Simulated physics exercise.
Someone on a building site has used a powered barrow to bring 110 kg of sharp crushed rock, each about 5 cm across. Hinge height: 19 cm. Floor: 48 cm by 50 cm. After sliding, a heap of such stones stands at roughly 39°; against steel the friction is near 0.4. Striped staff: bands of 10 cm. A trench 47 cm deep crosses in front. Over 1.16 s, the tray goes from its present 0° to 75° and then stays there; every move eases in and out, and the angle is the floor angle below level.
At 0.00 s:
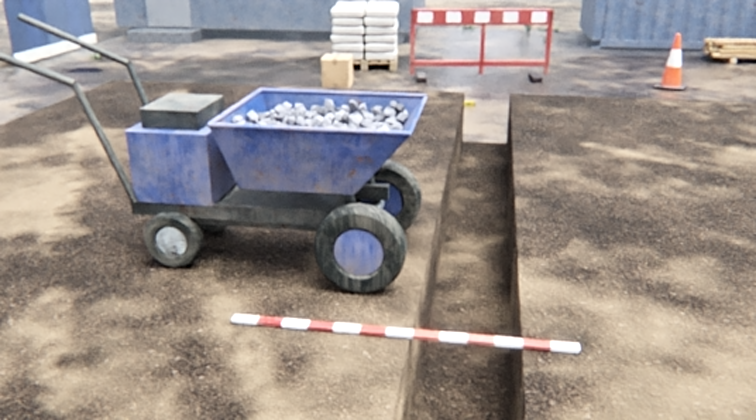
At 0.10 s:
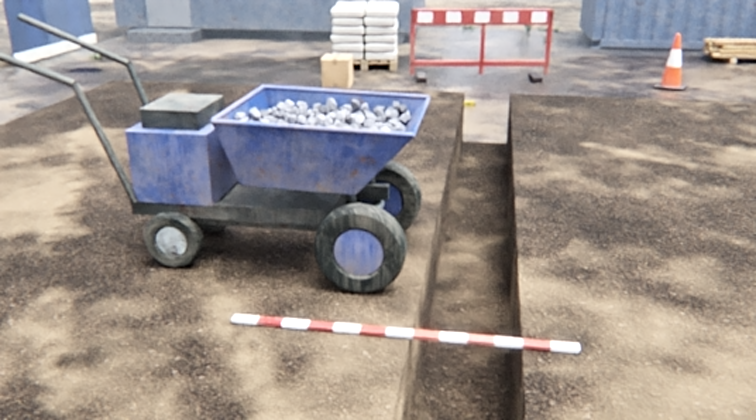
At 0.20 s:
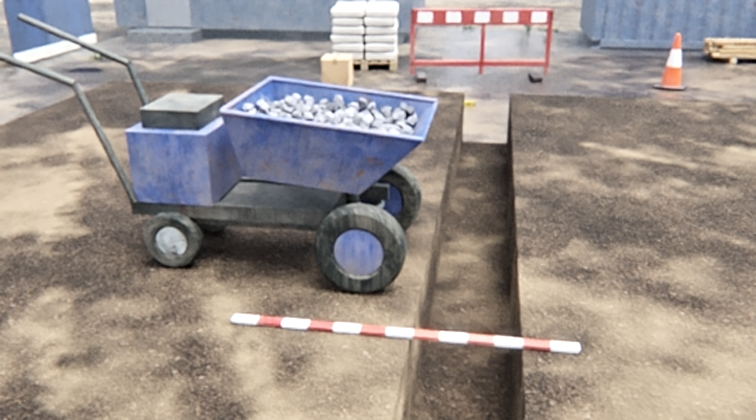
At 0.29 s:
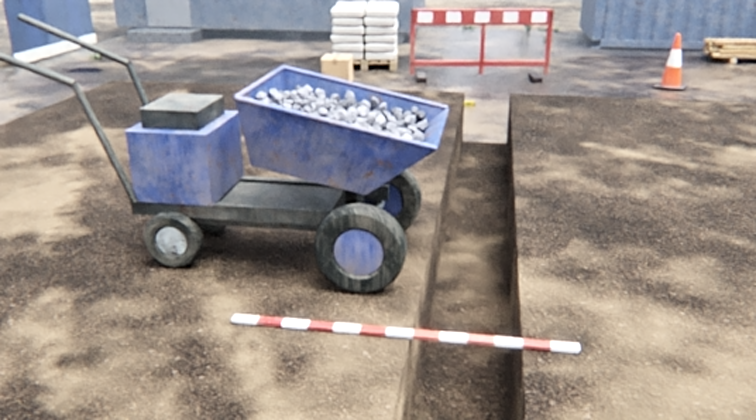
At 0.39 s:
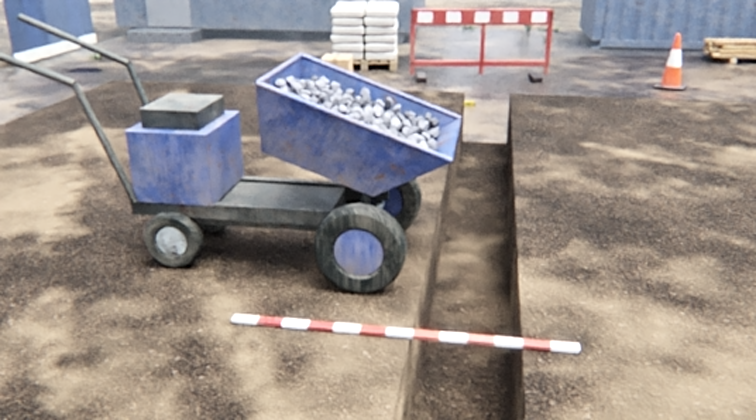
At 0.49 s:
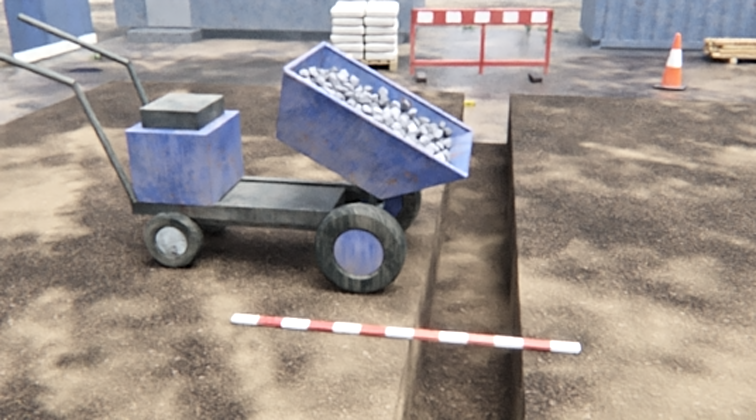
To begin with, a blue powered barrow loaded with grey crushed stones sits level beside a narrow trench, with a red-and-white striped staff lying across the ground. Slowly at first, then faster, its tray tilts forward to the right, the rear rising steeply while the barrow itself stays still.
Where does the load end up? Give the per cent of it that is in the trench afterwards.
Some 57 per cent of it.
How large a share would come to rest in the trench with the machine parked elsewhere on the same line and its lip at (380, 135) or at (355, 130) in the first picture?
I'd expect some 85 per cent, then some 100.
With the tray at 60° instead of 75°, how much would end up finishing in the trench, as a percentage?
In that case near 25 per cent.
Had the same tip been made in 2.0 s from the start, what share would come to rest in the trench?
Close to 65 percent, then.
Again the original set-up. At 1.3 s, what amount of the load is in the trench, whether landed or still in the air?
Some 10 per cent.
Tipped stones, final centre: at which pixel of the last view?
The stones end up centred near (507, 340).
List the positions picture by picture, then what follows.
In the first frame, the tray is at 0°, its lip at (410, 134); the top of the load is at (361, 111).
The second frame shows lip at (413, 135), floor tilted 2°, highest stones at (341, 110); the stones move at 0.2 m/s on average.
The third frame shows lip at (423, 140), floor tilted 6°, highest stones at (294, 107); the stones move at 0.4 m/s on average.
The fourth frame shows lip at (436, 149), floor tilted 12°, highest stones at (292, 97); the stones move at 0.6 m/s on average.
In the fifth frame, the tray is at 20°, its lip at (451, 161); the top of the load is at (305, 87); the stones move at 0.7 m/s on average.
The sixth frame shows lip at (466, 177), floor tilted 29°, highest stones at (325, 76); the stones move at 0.8 m/s on average.
After 0.9 s the floor is at 63°; 100 % in the tray; the foremost stones are at (494, 211).
After 1.3 s the floor is at 75°; 66 % in the tray, 12 % in the trench, 22 % past the trench; the foremost stones are at (596, 277).
After 1.6 s the floor is at 75°; 30 % in the tray, 26 % in the trench, 45 % past the trench; the foremost stones are at (697, 287).
After 3.6 s the floor is at 75°; 0 % in the tray, 57 % in the trench, 43 % past the trench; the foremost stones are at (725, 294).
